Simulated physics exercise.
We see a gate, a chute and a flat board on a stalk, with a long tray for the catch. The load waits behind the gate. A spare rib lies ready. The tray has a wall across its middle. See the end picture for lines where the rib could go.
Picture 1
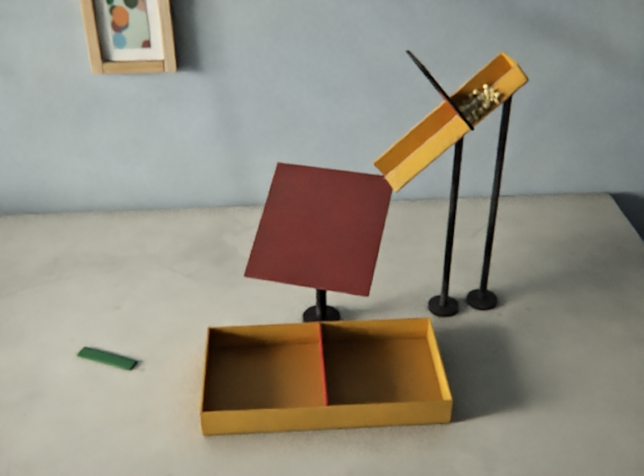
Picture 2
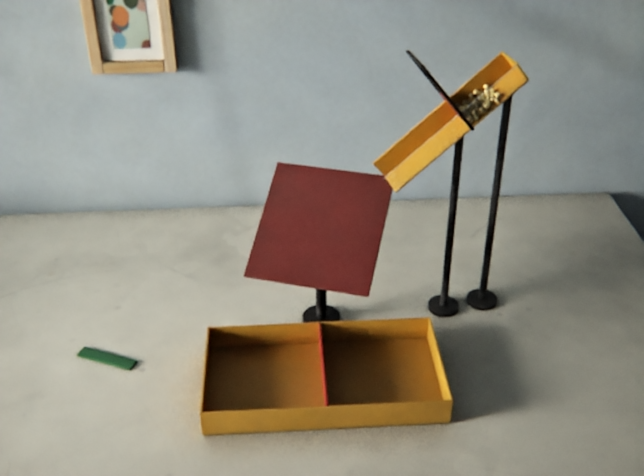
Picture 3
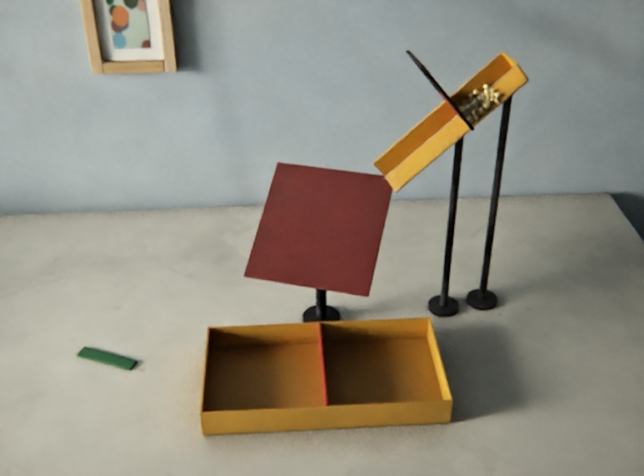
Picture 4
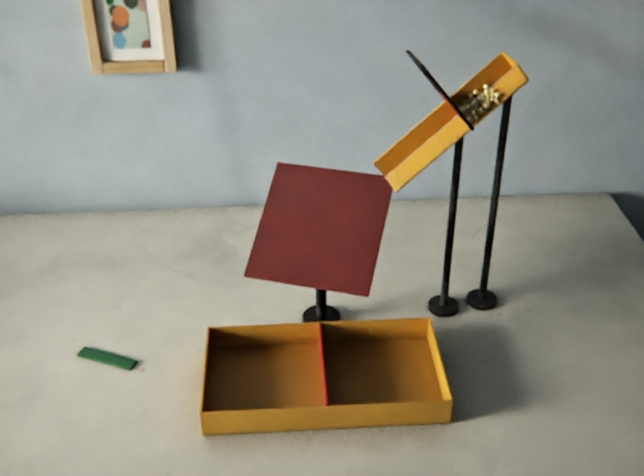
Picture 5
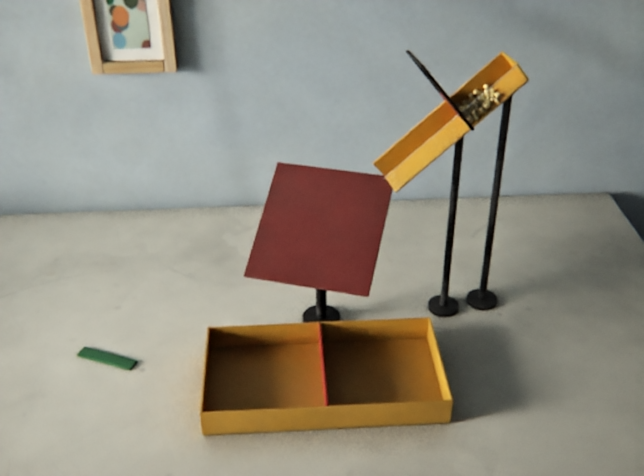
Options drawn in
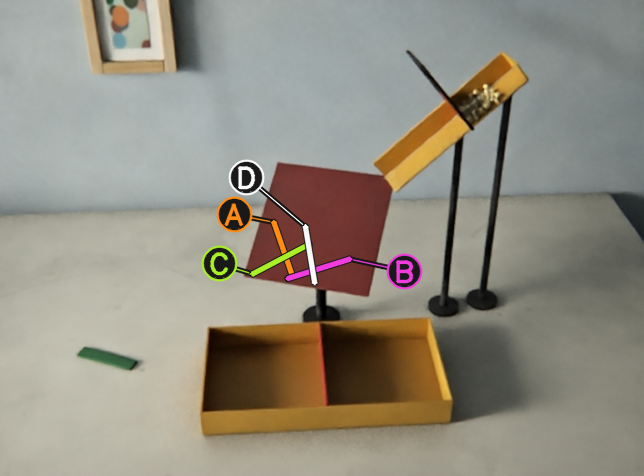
At the start, small pale pieces sit behind a dark gate in a sloping yellow chute on black stands, above a tilted dark red board and a divided yellow tray. A green strip lies to the left, and nothing visibly moves through to the end.
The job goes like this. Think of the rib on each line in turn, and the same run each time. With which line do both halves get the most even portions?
D.
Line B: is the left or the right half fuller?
The left half.
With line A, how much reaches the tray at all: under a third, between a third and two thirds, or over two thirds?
Line A gives over two thirds.
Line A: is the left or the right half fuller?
More lands on the left.
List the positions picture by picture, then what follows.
Load behind the gate at (474, 105), soya beans; lip of the chute at (390, 185), sloping fairly steeply, in the first frame.
Middle of the board at (321, 225), tilted fairly steeply; middle of its low edge at (305, 286); of its high edge at (335, 169), in the second frame.
Front corners of the tray at (201, 413) and (452, 400); front end of its middle wall at (327, 407); gate still shut at (449, 102), in the third frame.
Middle of the load at (474, 105); lip at (390, 185), in the fourth frame.
Middle of the load at (474, 105); lip at (390, 185), in the fifth frame.
On the marked copy, line A from (273, 222) to (292, 274); line B from (349, 259) to (287, 278); line C from (309, 244) to (252, 273); line D from (305, 226) to (314, 282).
Choosing A, of what is caught, nearly all in the left half, a small part in the right.
Choosing B, of what is caught, nearly all in the left half, a small part in the right.
Choosing C, of what is caught, nearly all in the left half, a stray few in the right.
Choosing D, of what is caught, about half in the left half, about half in the right.
